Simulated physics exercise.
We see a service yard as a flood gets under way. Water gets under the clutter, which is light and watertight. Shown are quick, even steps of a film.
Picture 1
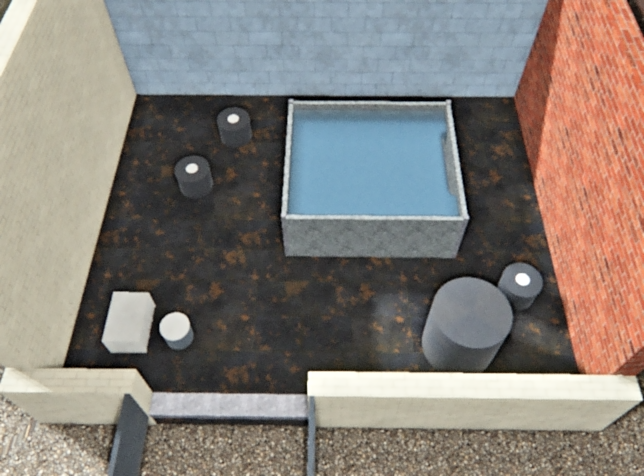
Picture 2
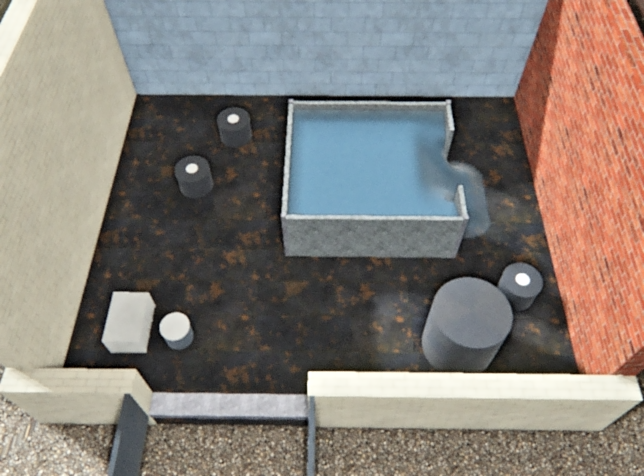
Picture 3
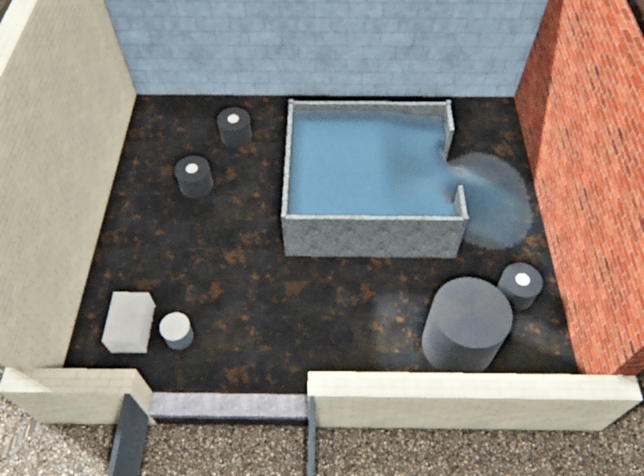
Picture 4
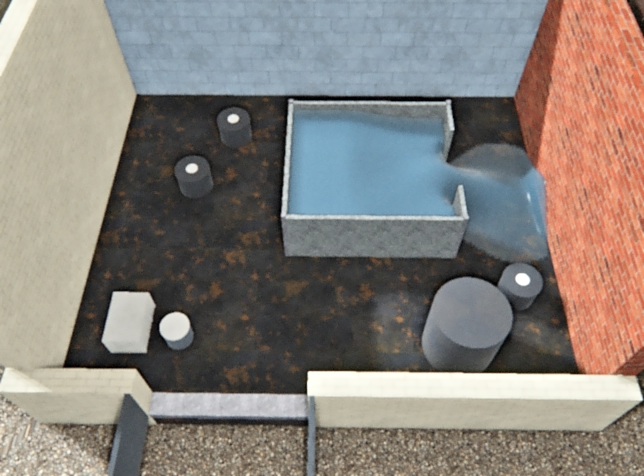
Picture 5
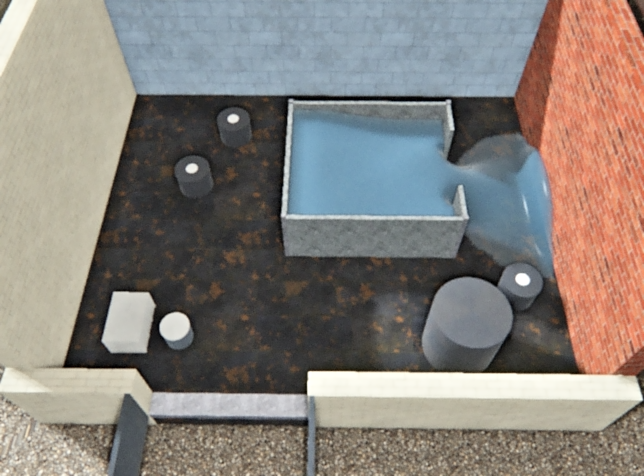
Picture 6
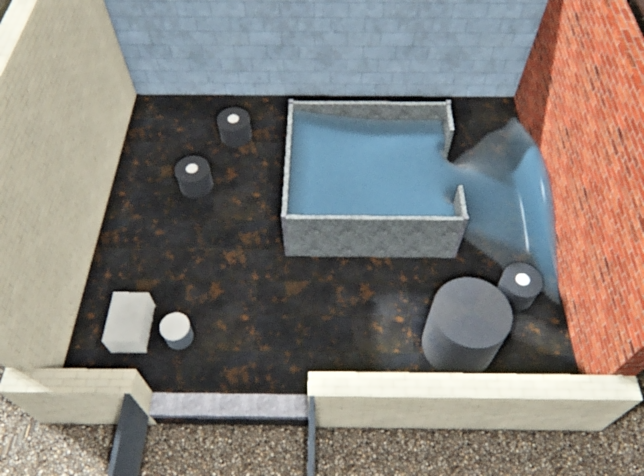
We see a walled yard with a raised pool as water pours through a gap in its right side, spreads to the red brick wall and runs along it toward the cylinders at lower right, while the objects stay still.
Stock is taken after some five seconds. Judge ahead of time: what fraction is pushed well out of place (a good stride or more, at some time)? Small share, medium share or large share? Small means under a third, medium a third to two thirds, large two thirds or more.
A medium share.
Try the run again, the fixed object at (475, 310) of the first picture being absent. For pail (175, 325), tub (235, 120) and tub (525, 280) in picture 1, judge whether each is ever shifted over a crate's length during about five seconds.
In turn: Shifted that much, yes, swept aside.
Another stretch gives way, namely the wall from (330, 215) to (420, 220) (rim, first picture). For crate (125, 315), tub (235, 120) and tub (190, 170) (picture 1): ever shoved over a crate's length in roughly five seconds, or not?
Well, in order they come out as beyond that mark, under that mark and under that mark.
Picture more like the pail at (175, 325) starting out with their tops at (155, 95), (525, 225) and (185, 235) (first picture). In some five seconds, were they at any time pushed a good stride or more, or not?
The first travels far, the second travels far, the third sits tight.
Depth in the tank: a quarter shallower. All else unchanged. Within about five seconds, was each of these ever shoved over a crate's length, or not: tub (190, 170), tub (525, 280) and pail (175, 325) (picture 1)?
Result by item: Didn't cover it; covered it; didn't cover it.
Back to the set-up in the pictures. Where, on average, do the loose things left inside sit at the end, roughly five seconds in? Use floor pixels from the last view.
The average lands at about (178, 269).
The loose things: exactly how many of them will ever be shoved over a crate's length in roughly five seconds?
I make it 2.
A moment on, 0 of 5 are well off their spots; 0 afloat.
Next, 1 of 5 are well off their spots; 0 afloat.
Later, 2 of 5 are well off their spots; 0 afloat.
In the end, 2 of 5 are well off their spots, and 2 have been at some point; 2 afloat.
